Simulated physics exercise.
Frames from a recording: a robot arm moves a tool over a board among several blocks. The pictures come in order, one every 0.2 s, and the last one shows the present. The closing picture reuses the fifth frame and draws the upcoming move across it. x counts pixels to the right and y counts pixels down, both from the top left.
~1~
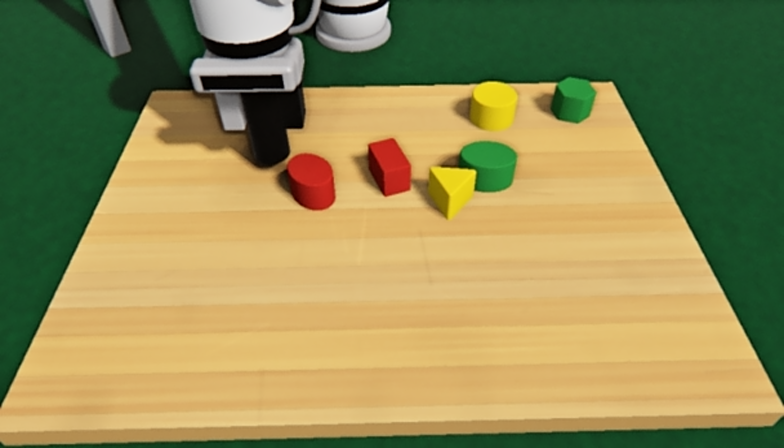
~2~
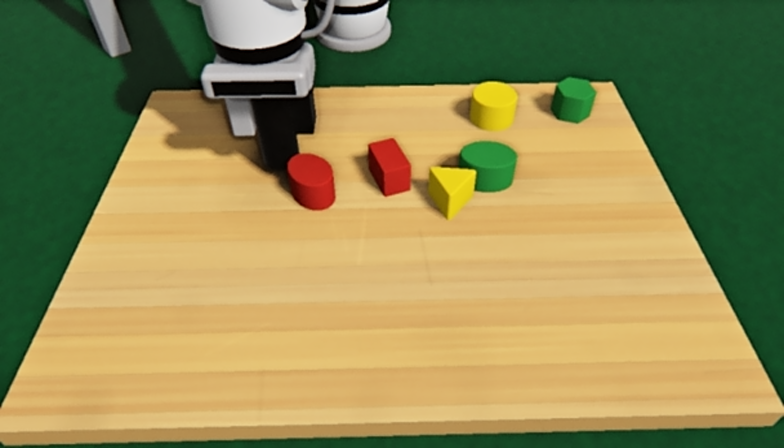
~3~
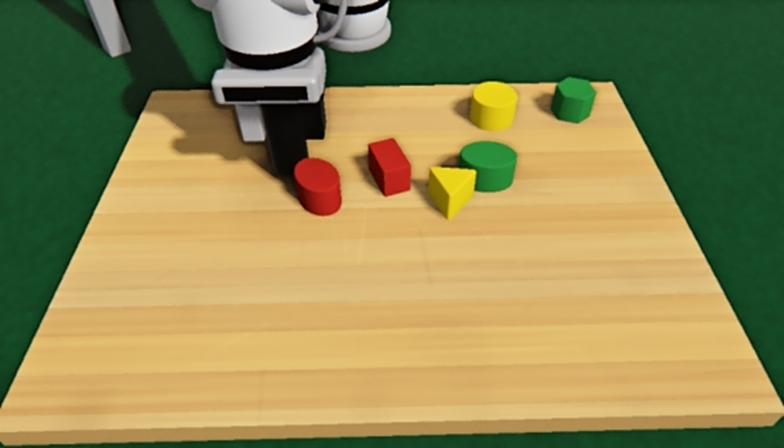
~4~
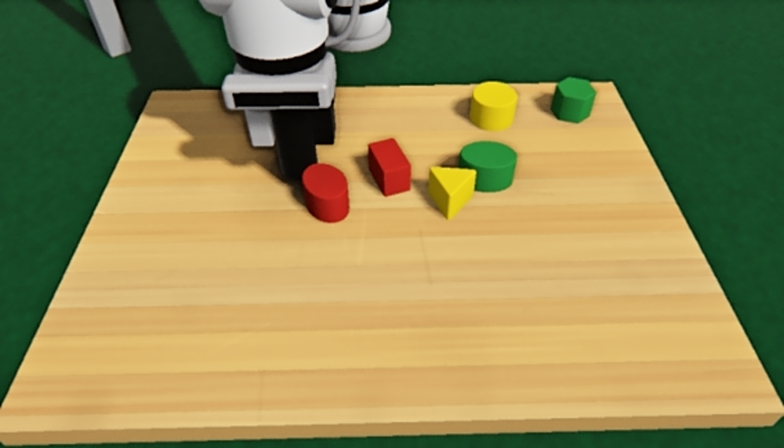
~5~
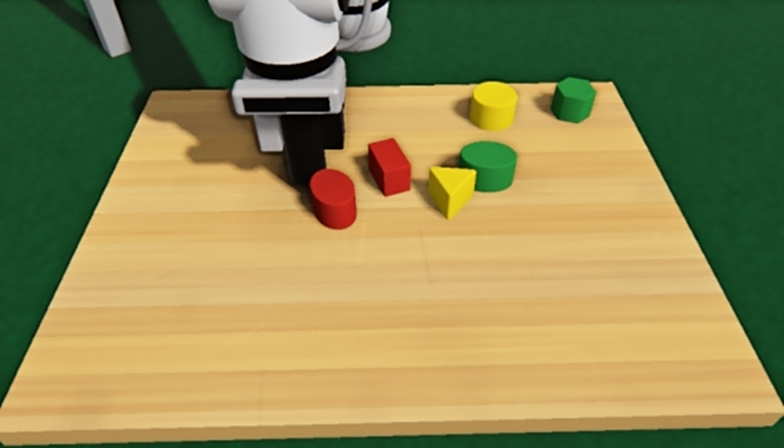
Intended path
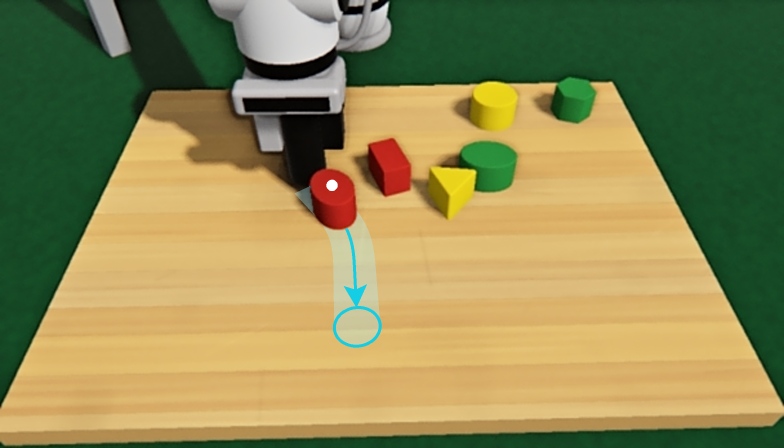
A white robot arm with a black tool stands at the back left of a pale wooden board on a green surface, seen from above by a still camera. A red elliptical block and a red rectangular one sit near it, with yellow and green blocks to the right. The tool moves right and slightly nearer, meets the elliptical block and pushes it a short way.
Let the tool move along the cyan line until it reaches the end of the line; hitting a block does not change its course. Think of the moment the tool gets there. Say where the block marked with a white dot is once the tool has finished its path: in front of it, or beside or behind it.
It ends up beside or behind the tool.
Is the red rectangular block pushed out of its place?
No
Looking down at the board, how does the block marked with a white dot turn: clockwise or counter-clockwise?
Bird's-eye view: Counterclockwise.
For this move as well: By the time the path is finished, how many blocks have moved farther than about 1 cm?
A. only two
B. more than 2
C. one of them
My answer is option C.
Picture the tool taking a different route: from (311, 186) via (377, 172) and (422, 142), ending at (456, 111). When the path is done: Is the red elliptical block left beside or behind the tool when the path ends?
Yes
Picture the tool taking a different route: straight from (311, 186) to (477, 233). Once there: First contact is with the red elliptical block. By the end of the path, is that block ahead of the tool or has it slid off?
It is gone from the front.
The drawn path runs from (311, 186) via (342, 221) and (355, 268), ending at (357, 326); the dot is on the red elliptical block.
The first path, step by step. One third of the way, tool (341, 210); red elliptical block (371, 224).
Two thirds of the way, tool (354, 258); red elliptical block (402, 260), turned 50° anticlockwise.
At the end, tool (356, 315); red elliptical block (410, 272), turned 90° anticlockwise; red rectangular block not moved.
